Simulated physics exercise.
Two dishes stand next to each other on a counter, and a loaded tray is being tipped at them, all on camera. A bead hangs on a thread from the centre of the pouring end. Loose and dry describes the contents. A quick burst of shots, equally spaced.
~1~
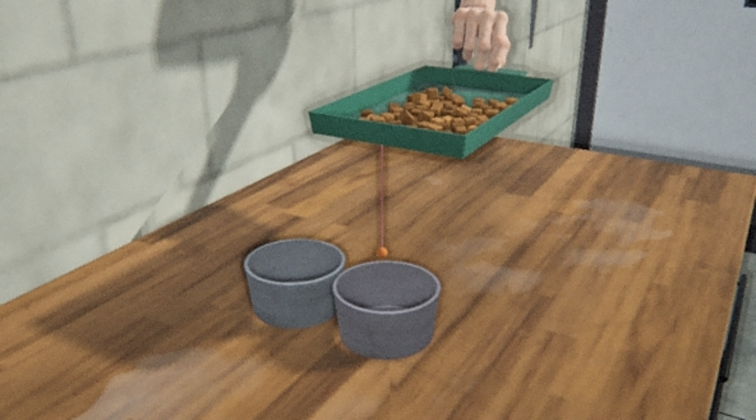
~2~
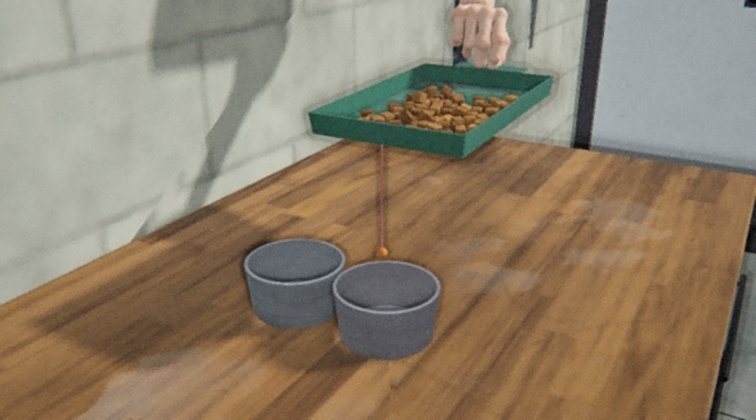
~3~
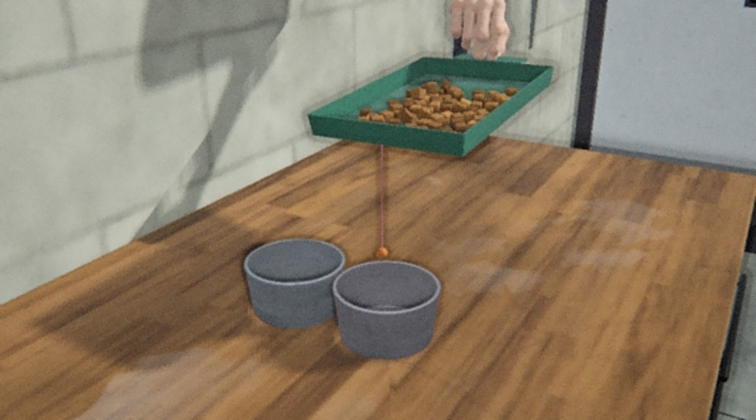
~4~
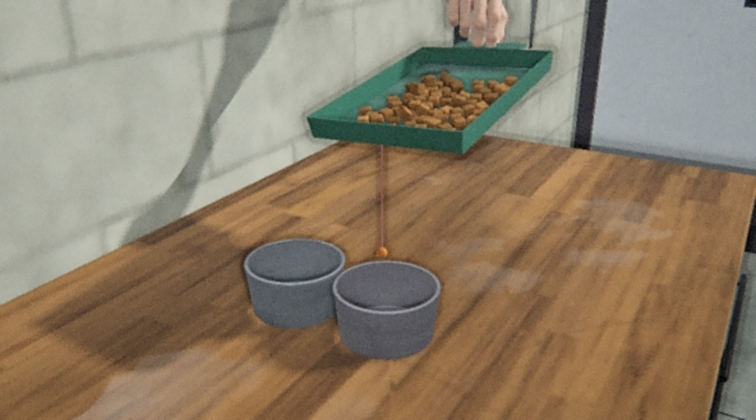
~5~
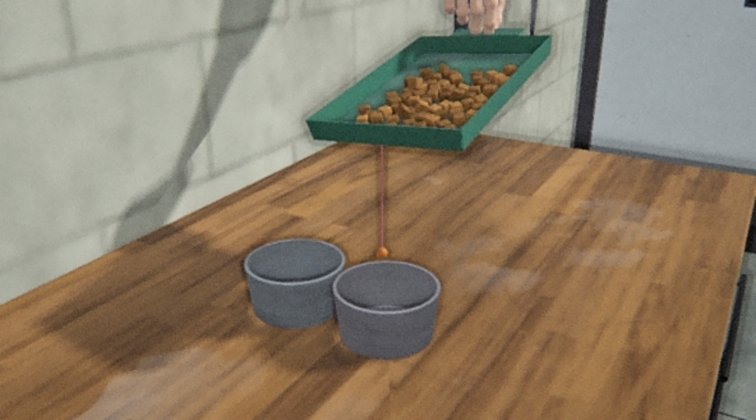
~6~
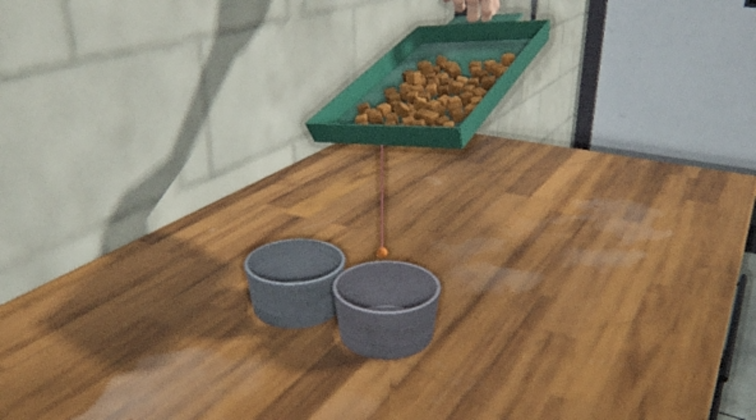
A hand steadily raises the far end of a green tray of brown chunks above two gray dishes.
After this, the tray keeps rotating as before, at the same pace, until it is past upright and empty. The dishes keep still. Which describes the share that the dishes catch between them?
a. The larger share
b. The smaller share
The larger share (a).
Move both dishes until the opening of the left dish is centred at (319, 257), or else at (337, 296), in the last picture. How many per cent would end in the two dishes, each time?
Roughly 40% on the first try and 30% on the second.
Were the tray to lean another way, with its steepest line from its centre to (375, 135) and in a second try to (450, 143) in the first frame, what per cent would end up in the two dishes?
In turn some 50 and 20 per cent.
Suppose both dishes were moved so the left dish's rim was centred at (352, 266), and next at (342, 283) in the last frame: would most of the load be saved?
Try 1: Not up to half; try 2: Not up to half.
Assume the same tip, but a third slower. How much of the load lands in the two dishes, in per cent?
Close to 60 per cent.
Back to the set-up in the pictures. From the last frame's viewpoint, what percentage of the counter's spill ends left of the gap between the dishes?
Estimate: Near 100 per cent.
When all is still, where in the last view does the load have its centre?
I'd put the middle somewhere around (294, 308).
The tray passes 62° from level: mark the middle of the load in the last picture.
In the last view, the load is centred near (374, 98).
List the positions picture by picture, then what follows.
Corners of the pouring end at (312, 111) and (464, 135), level; middle of the load at (428, 118), brown sugar cubes; left dish at (267, 300); right dish at (360, 329); bead on its thread at (382, 253), in the first frame.
Corners of the pouring end at (312, 112) and (463, 134), level; middle of the load at (427, 117), in the second frame.
Corners of the pouring end at (311, 114) and (463, 133), tipped barely, lowest at the left corner; middle of the load at (427, 113), in the third frame.
Corners of the pouring end at (310, 116) and (461, 130), tipped a little, lowest at the left corner; middle of the load at (427, 109), in the fourth frame.
Corners of the pouring end at (310, 119) and (460, 128), tipped a little, lowest at the left corner; middle of the load at (426, 104), in the fifth frame.
Corners of the pouring end at (309, 122) and (458, 126), tipped clearly, lowest at the left corner; middle of the load at (424, 99); left dish at (267, 300); right dish at (360, 329), in the sixth frame.
Soon, tray tipped steeply; nearly all on the tray; a stray few in the left dish.
A while on, tray tipped past a quarter turn; nearly all on the tray; a stray few in the left dish.
Towards the end, tray tipped past a quarter turn; a small part in the right dish; about half in the left dish; about a third outside both.
Finally, tray tipped past a quarter turn; a small part in the right dish; about half in the left dish; about a third outside both.
